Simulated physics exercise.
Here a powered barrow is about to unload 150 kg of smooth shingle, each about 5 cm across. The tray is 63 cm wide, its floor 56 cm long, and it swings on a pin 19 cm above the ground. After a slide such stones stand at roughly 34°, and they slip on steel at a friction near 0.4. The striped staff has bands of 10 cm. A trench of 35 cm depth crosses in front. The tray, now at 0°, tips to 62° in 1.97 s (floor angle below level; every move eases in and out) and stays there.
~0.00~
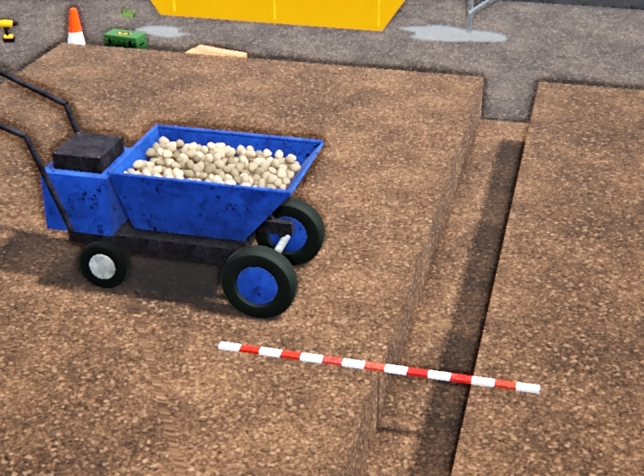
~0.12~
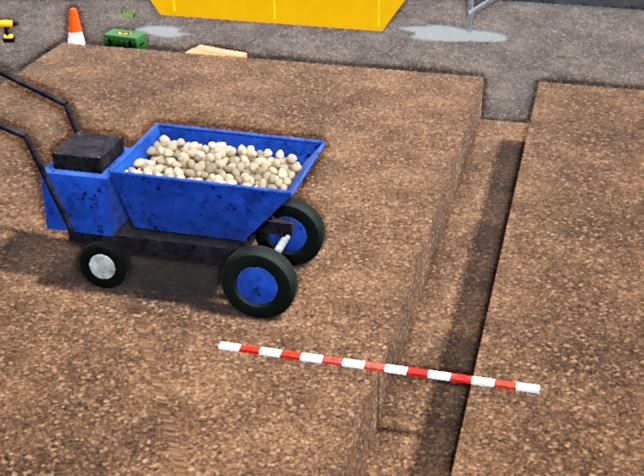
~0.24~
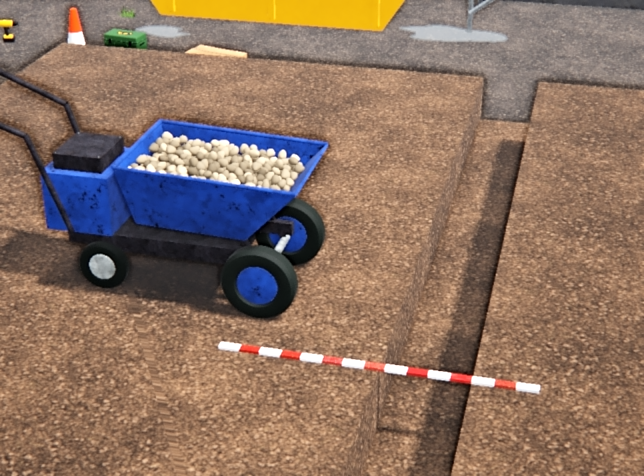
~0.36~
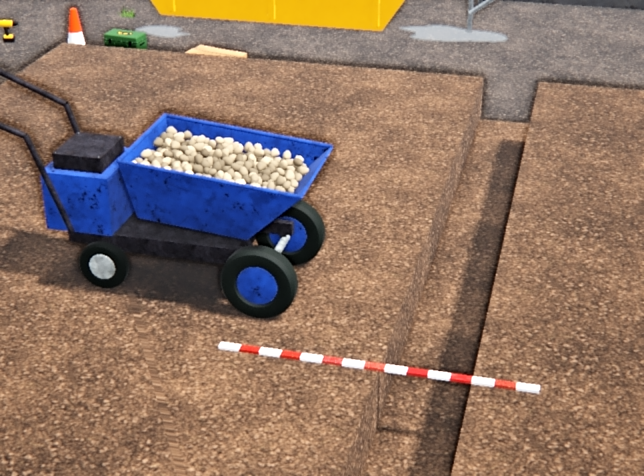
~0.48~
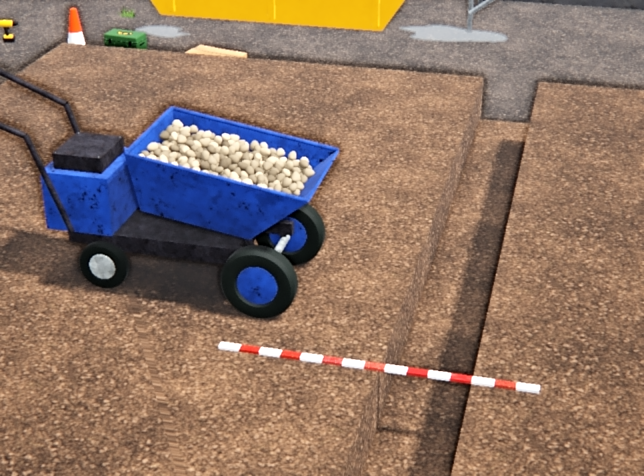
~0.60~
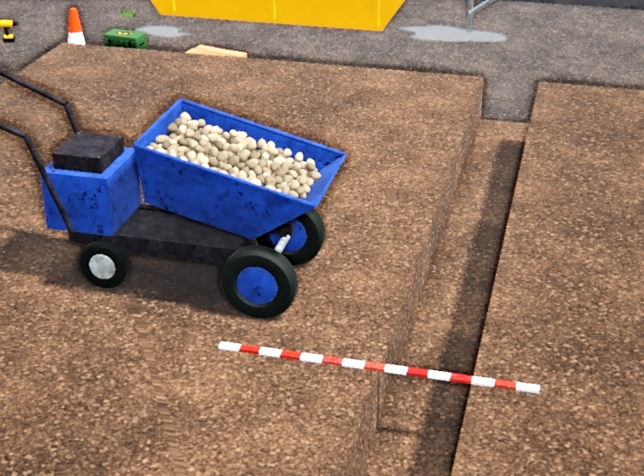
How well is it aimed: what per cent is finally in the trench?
About 96 per cent.
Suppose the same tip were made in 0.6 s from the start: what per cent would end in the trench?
It would be near 95 per cent.
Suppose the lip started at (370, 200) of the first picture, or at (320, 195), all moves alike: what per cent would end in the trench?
About 55 and 100 per cent.
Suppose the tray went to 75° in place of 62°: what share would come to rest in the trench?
Then about 100 per cent.
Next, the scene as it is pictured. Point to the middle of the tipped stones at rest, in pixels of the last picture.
Around (438, 352).
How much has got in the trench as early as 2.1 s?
Some 40 per cent.
After 1.5 s the floor is at 52°; 100 % in the tray; the foremost stones are at (377, 245).
After 2.1 s the floor is at 62°; 55 % in the tray, 6 % short of the trench, 38 % in the trench; the foremost stones are at (478, 363).
After 2.4 s the floor is at 62°; 32 % in the tray, 6 % short of the trench, 63 % in the trench; the foremost stones are at (482, 346).
After 4.4 s the floor is at 62°; 0 % in the tray, 4 % short of the trench, 96 % in the trench; the foremost stones are at (479, 360).
